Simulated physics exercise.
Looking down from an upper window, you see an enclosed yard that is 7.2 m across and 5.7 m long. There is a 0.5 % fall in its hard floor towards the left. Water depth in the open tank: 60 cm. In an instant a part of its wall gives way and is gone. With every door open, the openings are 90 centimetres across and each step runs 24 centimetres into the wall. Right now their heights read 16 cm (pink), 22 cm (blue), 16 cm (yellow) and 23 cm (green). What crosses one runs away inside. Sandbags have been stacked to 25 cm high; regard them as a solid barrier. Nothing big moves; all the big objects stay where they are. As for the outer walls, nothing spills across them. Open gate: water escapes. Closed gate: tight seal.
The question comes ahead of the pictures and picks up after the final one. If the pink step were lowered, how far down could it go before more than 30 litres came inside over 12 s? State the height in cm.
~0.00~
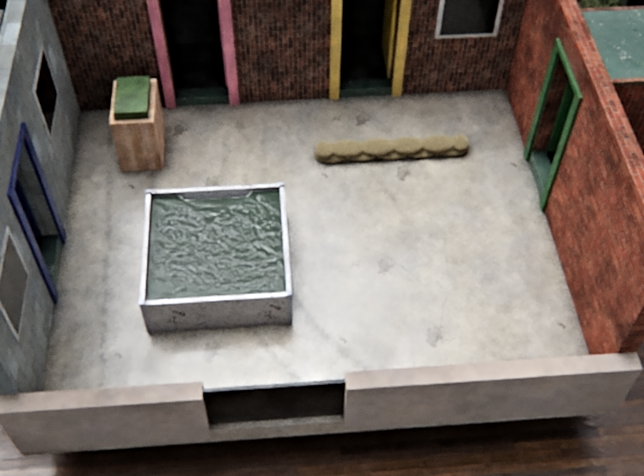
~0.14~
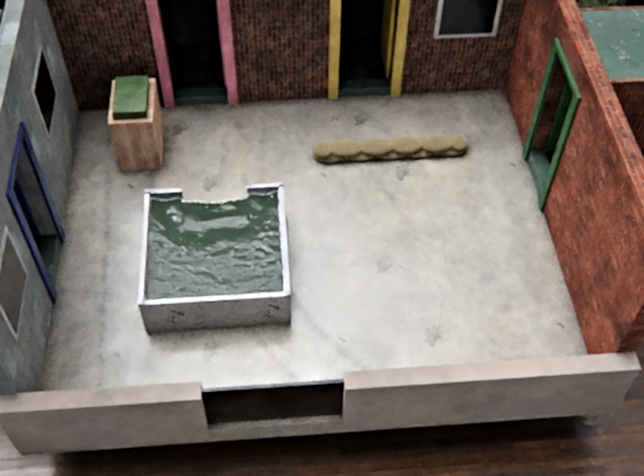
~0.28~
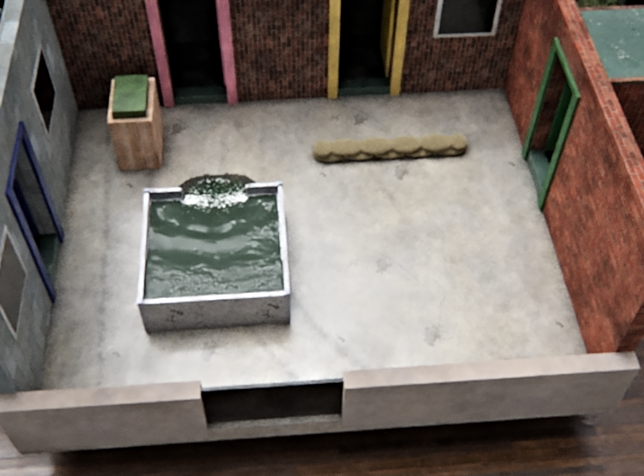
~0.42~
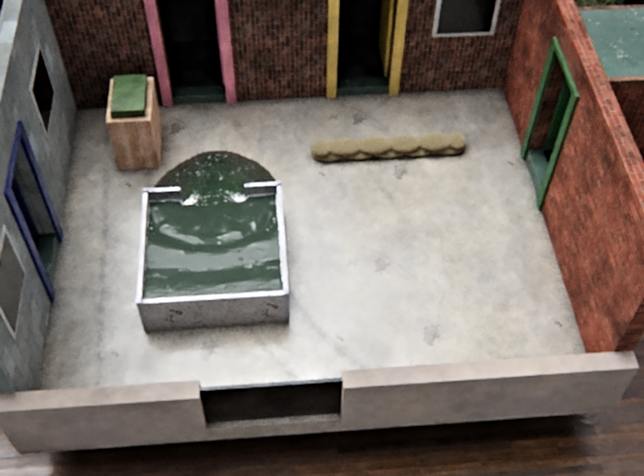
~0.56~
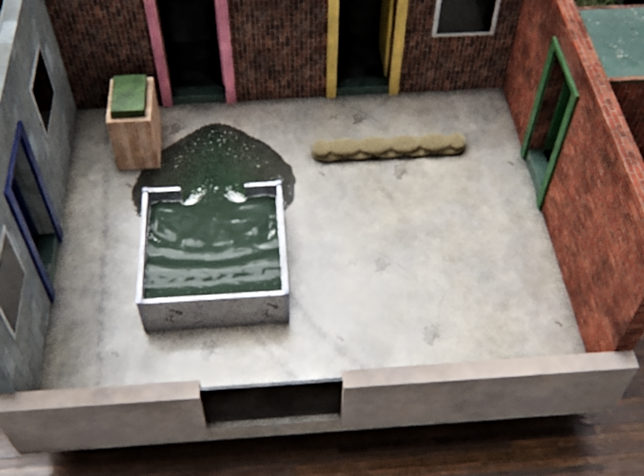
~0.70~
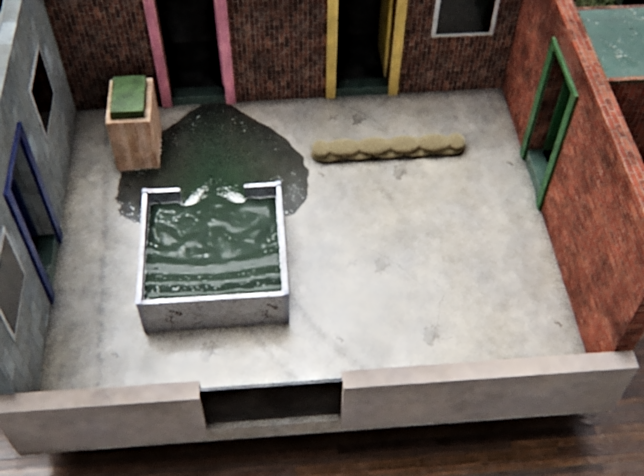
Down to about 23 cm.
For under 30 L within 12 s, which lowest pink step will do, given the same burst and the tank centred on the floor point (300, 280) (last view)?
Then about 12.5 centimetres at the least.
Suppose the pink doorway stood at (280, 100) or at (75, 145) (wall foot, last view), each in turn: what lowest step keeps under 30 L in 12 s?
First place around 15 cm, second around 12.5 cm.
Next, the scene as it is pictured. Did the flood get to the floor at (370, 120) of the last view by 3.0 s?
At that moment it's submerged.
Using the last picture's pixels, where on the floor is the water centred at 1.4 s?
The centre of all the water is around (215, 229).
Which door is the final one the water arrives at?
Door: Green.
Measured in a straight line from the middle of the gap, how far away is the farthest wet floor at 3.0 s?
The front sits around 5.4 m out.
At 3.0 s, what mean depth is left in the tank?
Some 29 cm.
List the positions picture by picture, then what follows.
The open tank at (216, 244) is whole and still, 60 cm deep; the pink door at (197, 58) is dry, in the first frame.
The front is at a hidden place, 0.3 m from the gap on the far side; 0.2 m2 of floor is wet, 60 cm left at the back, in the second frame.
The gap is on the far side, the front 0.8 m out at (202, 180); the back of the open tank holds 60 cm, in the third frame.
The front is at (204, 157), 1.3 m from the gap on the far side; 1.7 m2 of floor is wet, 60 cm left at the back, in the fourth frame.
Water pours out on the far side and has run 1.9 m, to (215, 127); about 5 cm deep outside, 56 cm at the back, in the fifth frame.
The gap is on the far side, the front 2.5 m out at (215, 105); the back of the open tank holds 51 cm; the pink door at (193, 57), 2.5 m from the gap, is still 0.2 m from the nearest water, in the sixth frame.
After 1.4 s water covers 20 % of the floor, deepest (36 cm) near (220, 215); 30 cm at the pink door, 22 litres in over its 16 cm step.
After 3.0 s water covers 35 % of the floor, deepest (24 cm) near (164, 110); 21 cm at the pink door, 112 litres in over its 16 cm step.
After 12.0 s water covers 95 % of the floor, deepest (9 cm) near (251, 409); 7 cm at the pink door, 124 litres in over its 16 cm step.
At the pink door as built, the water arrived by 0.8 s and peaked near 31 cm at 1.6 s.
With a step of 19 cm, 69 litres would have come in within the 12 s; with 25.5 cm, 13 litres. So under 30 litres takes about 23 cm.
